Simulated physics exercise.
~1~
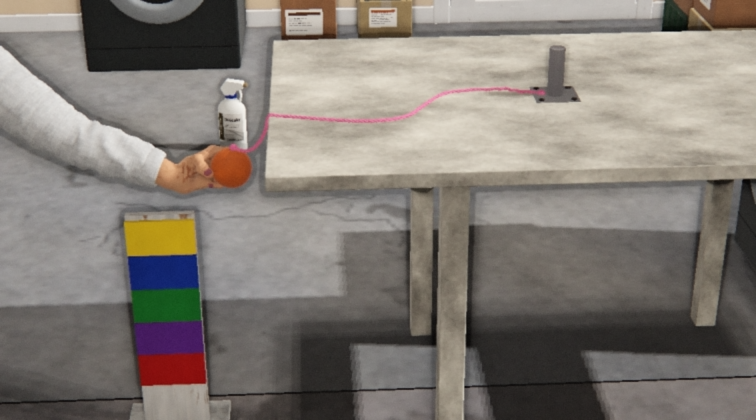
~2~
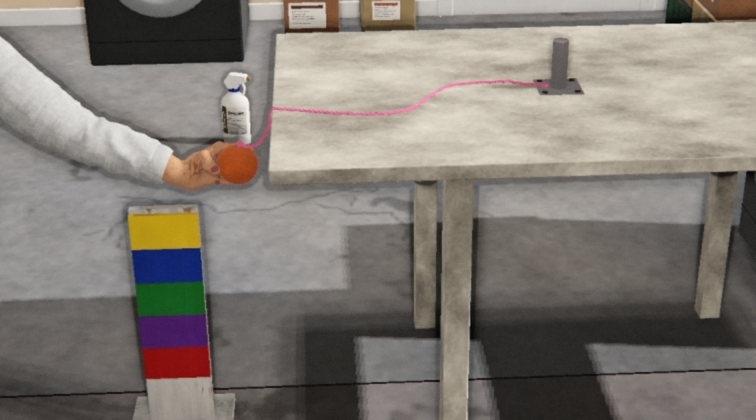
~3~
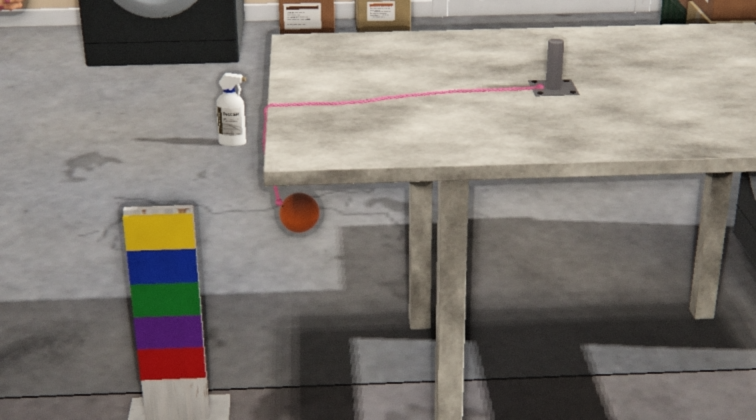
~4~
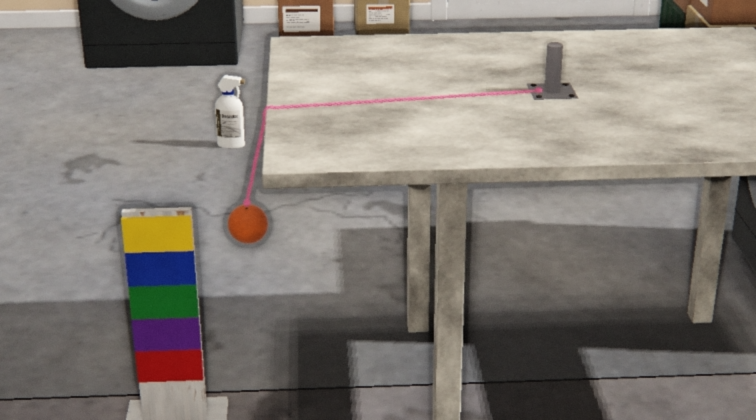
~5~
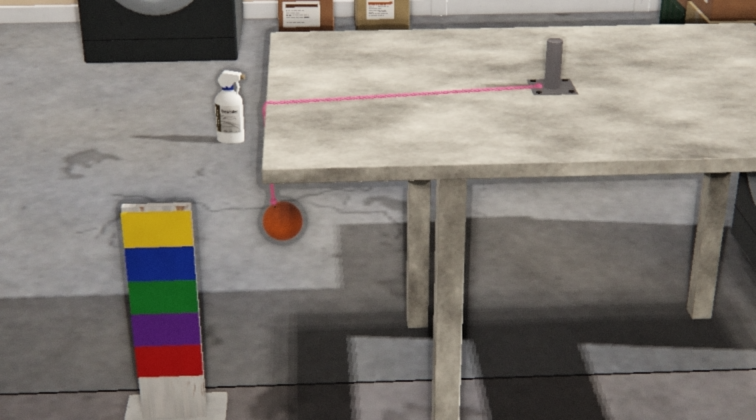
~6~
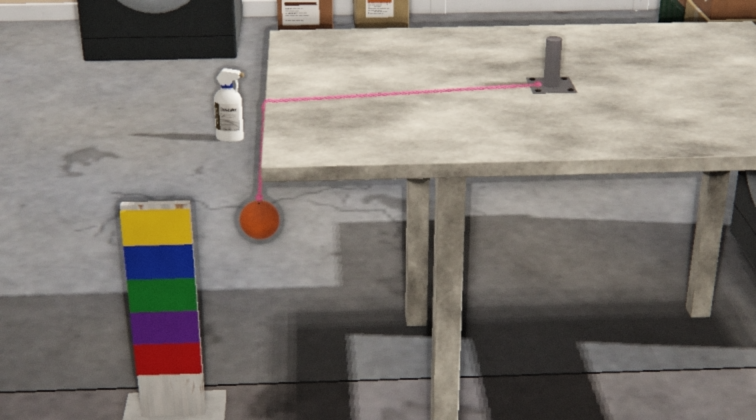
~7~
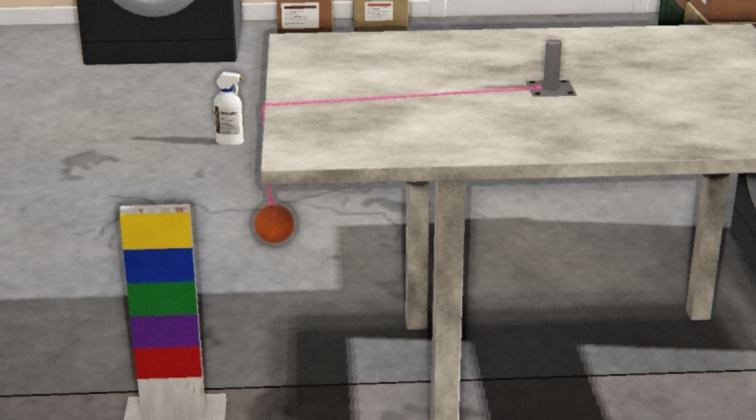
In a room with a concrete floor, a hand holds an orange ball just off the left end of a rough table, with a pink cord winding back across the top to a small metal post. Below stands a board banded in yellow, blue, green, purple and red. The hand lets go and draws away, and the ball drops a short way and moves right as the cord pulls straight over the table's edge. It swings left, then right, then left again in shrinking arcs. Finally it hangs beside the table, level with the yellow band.
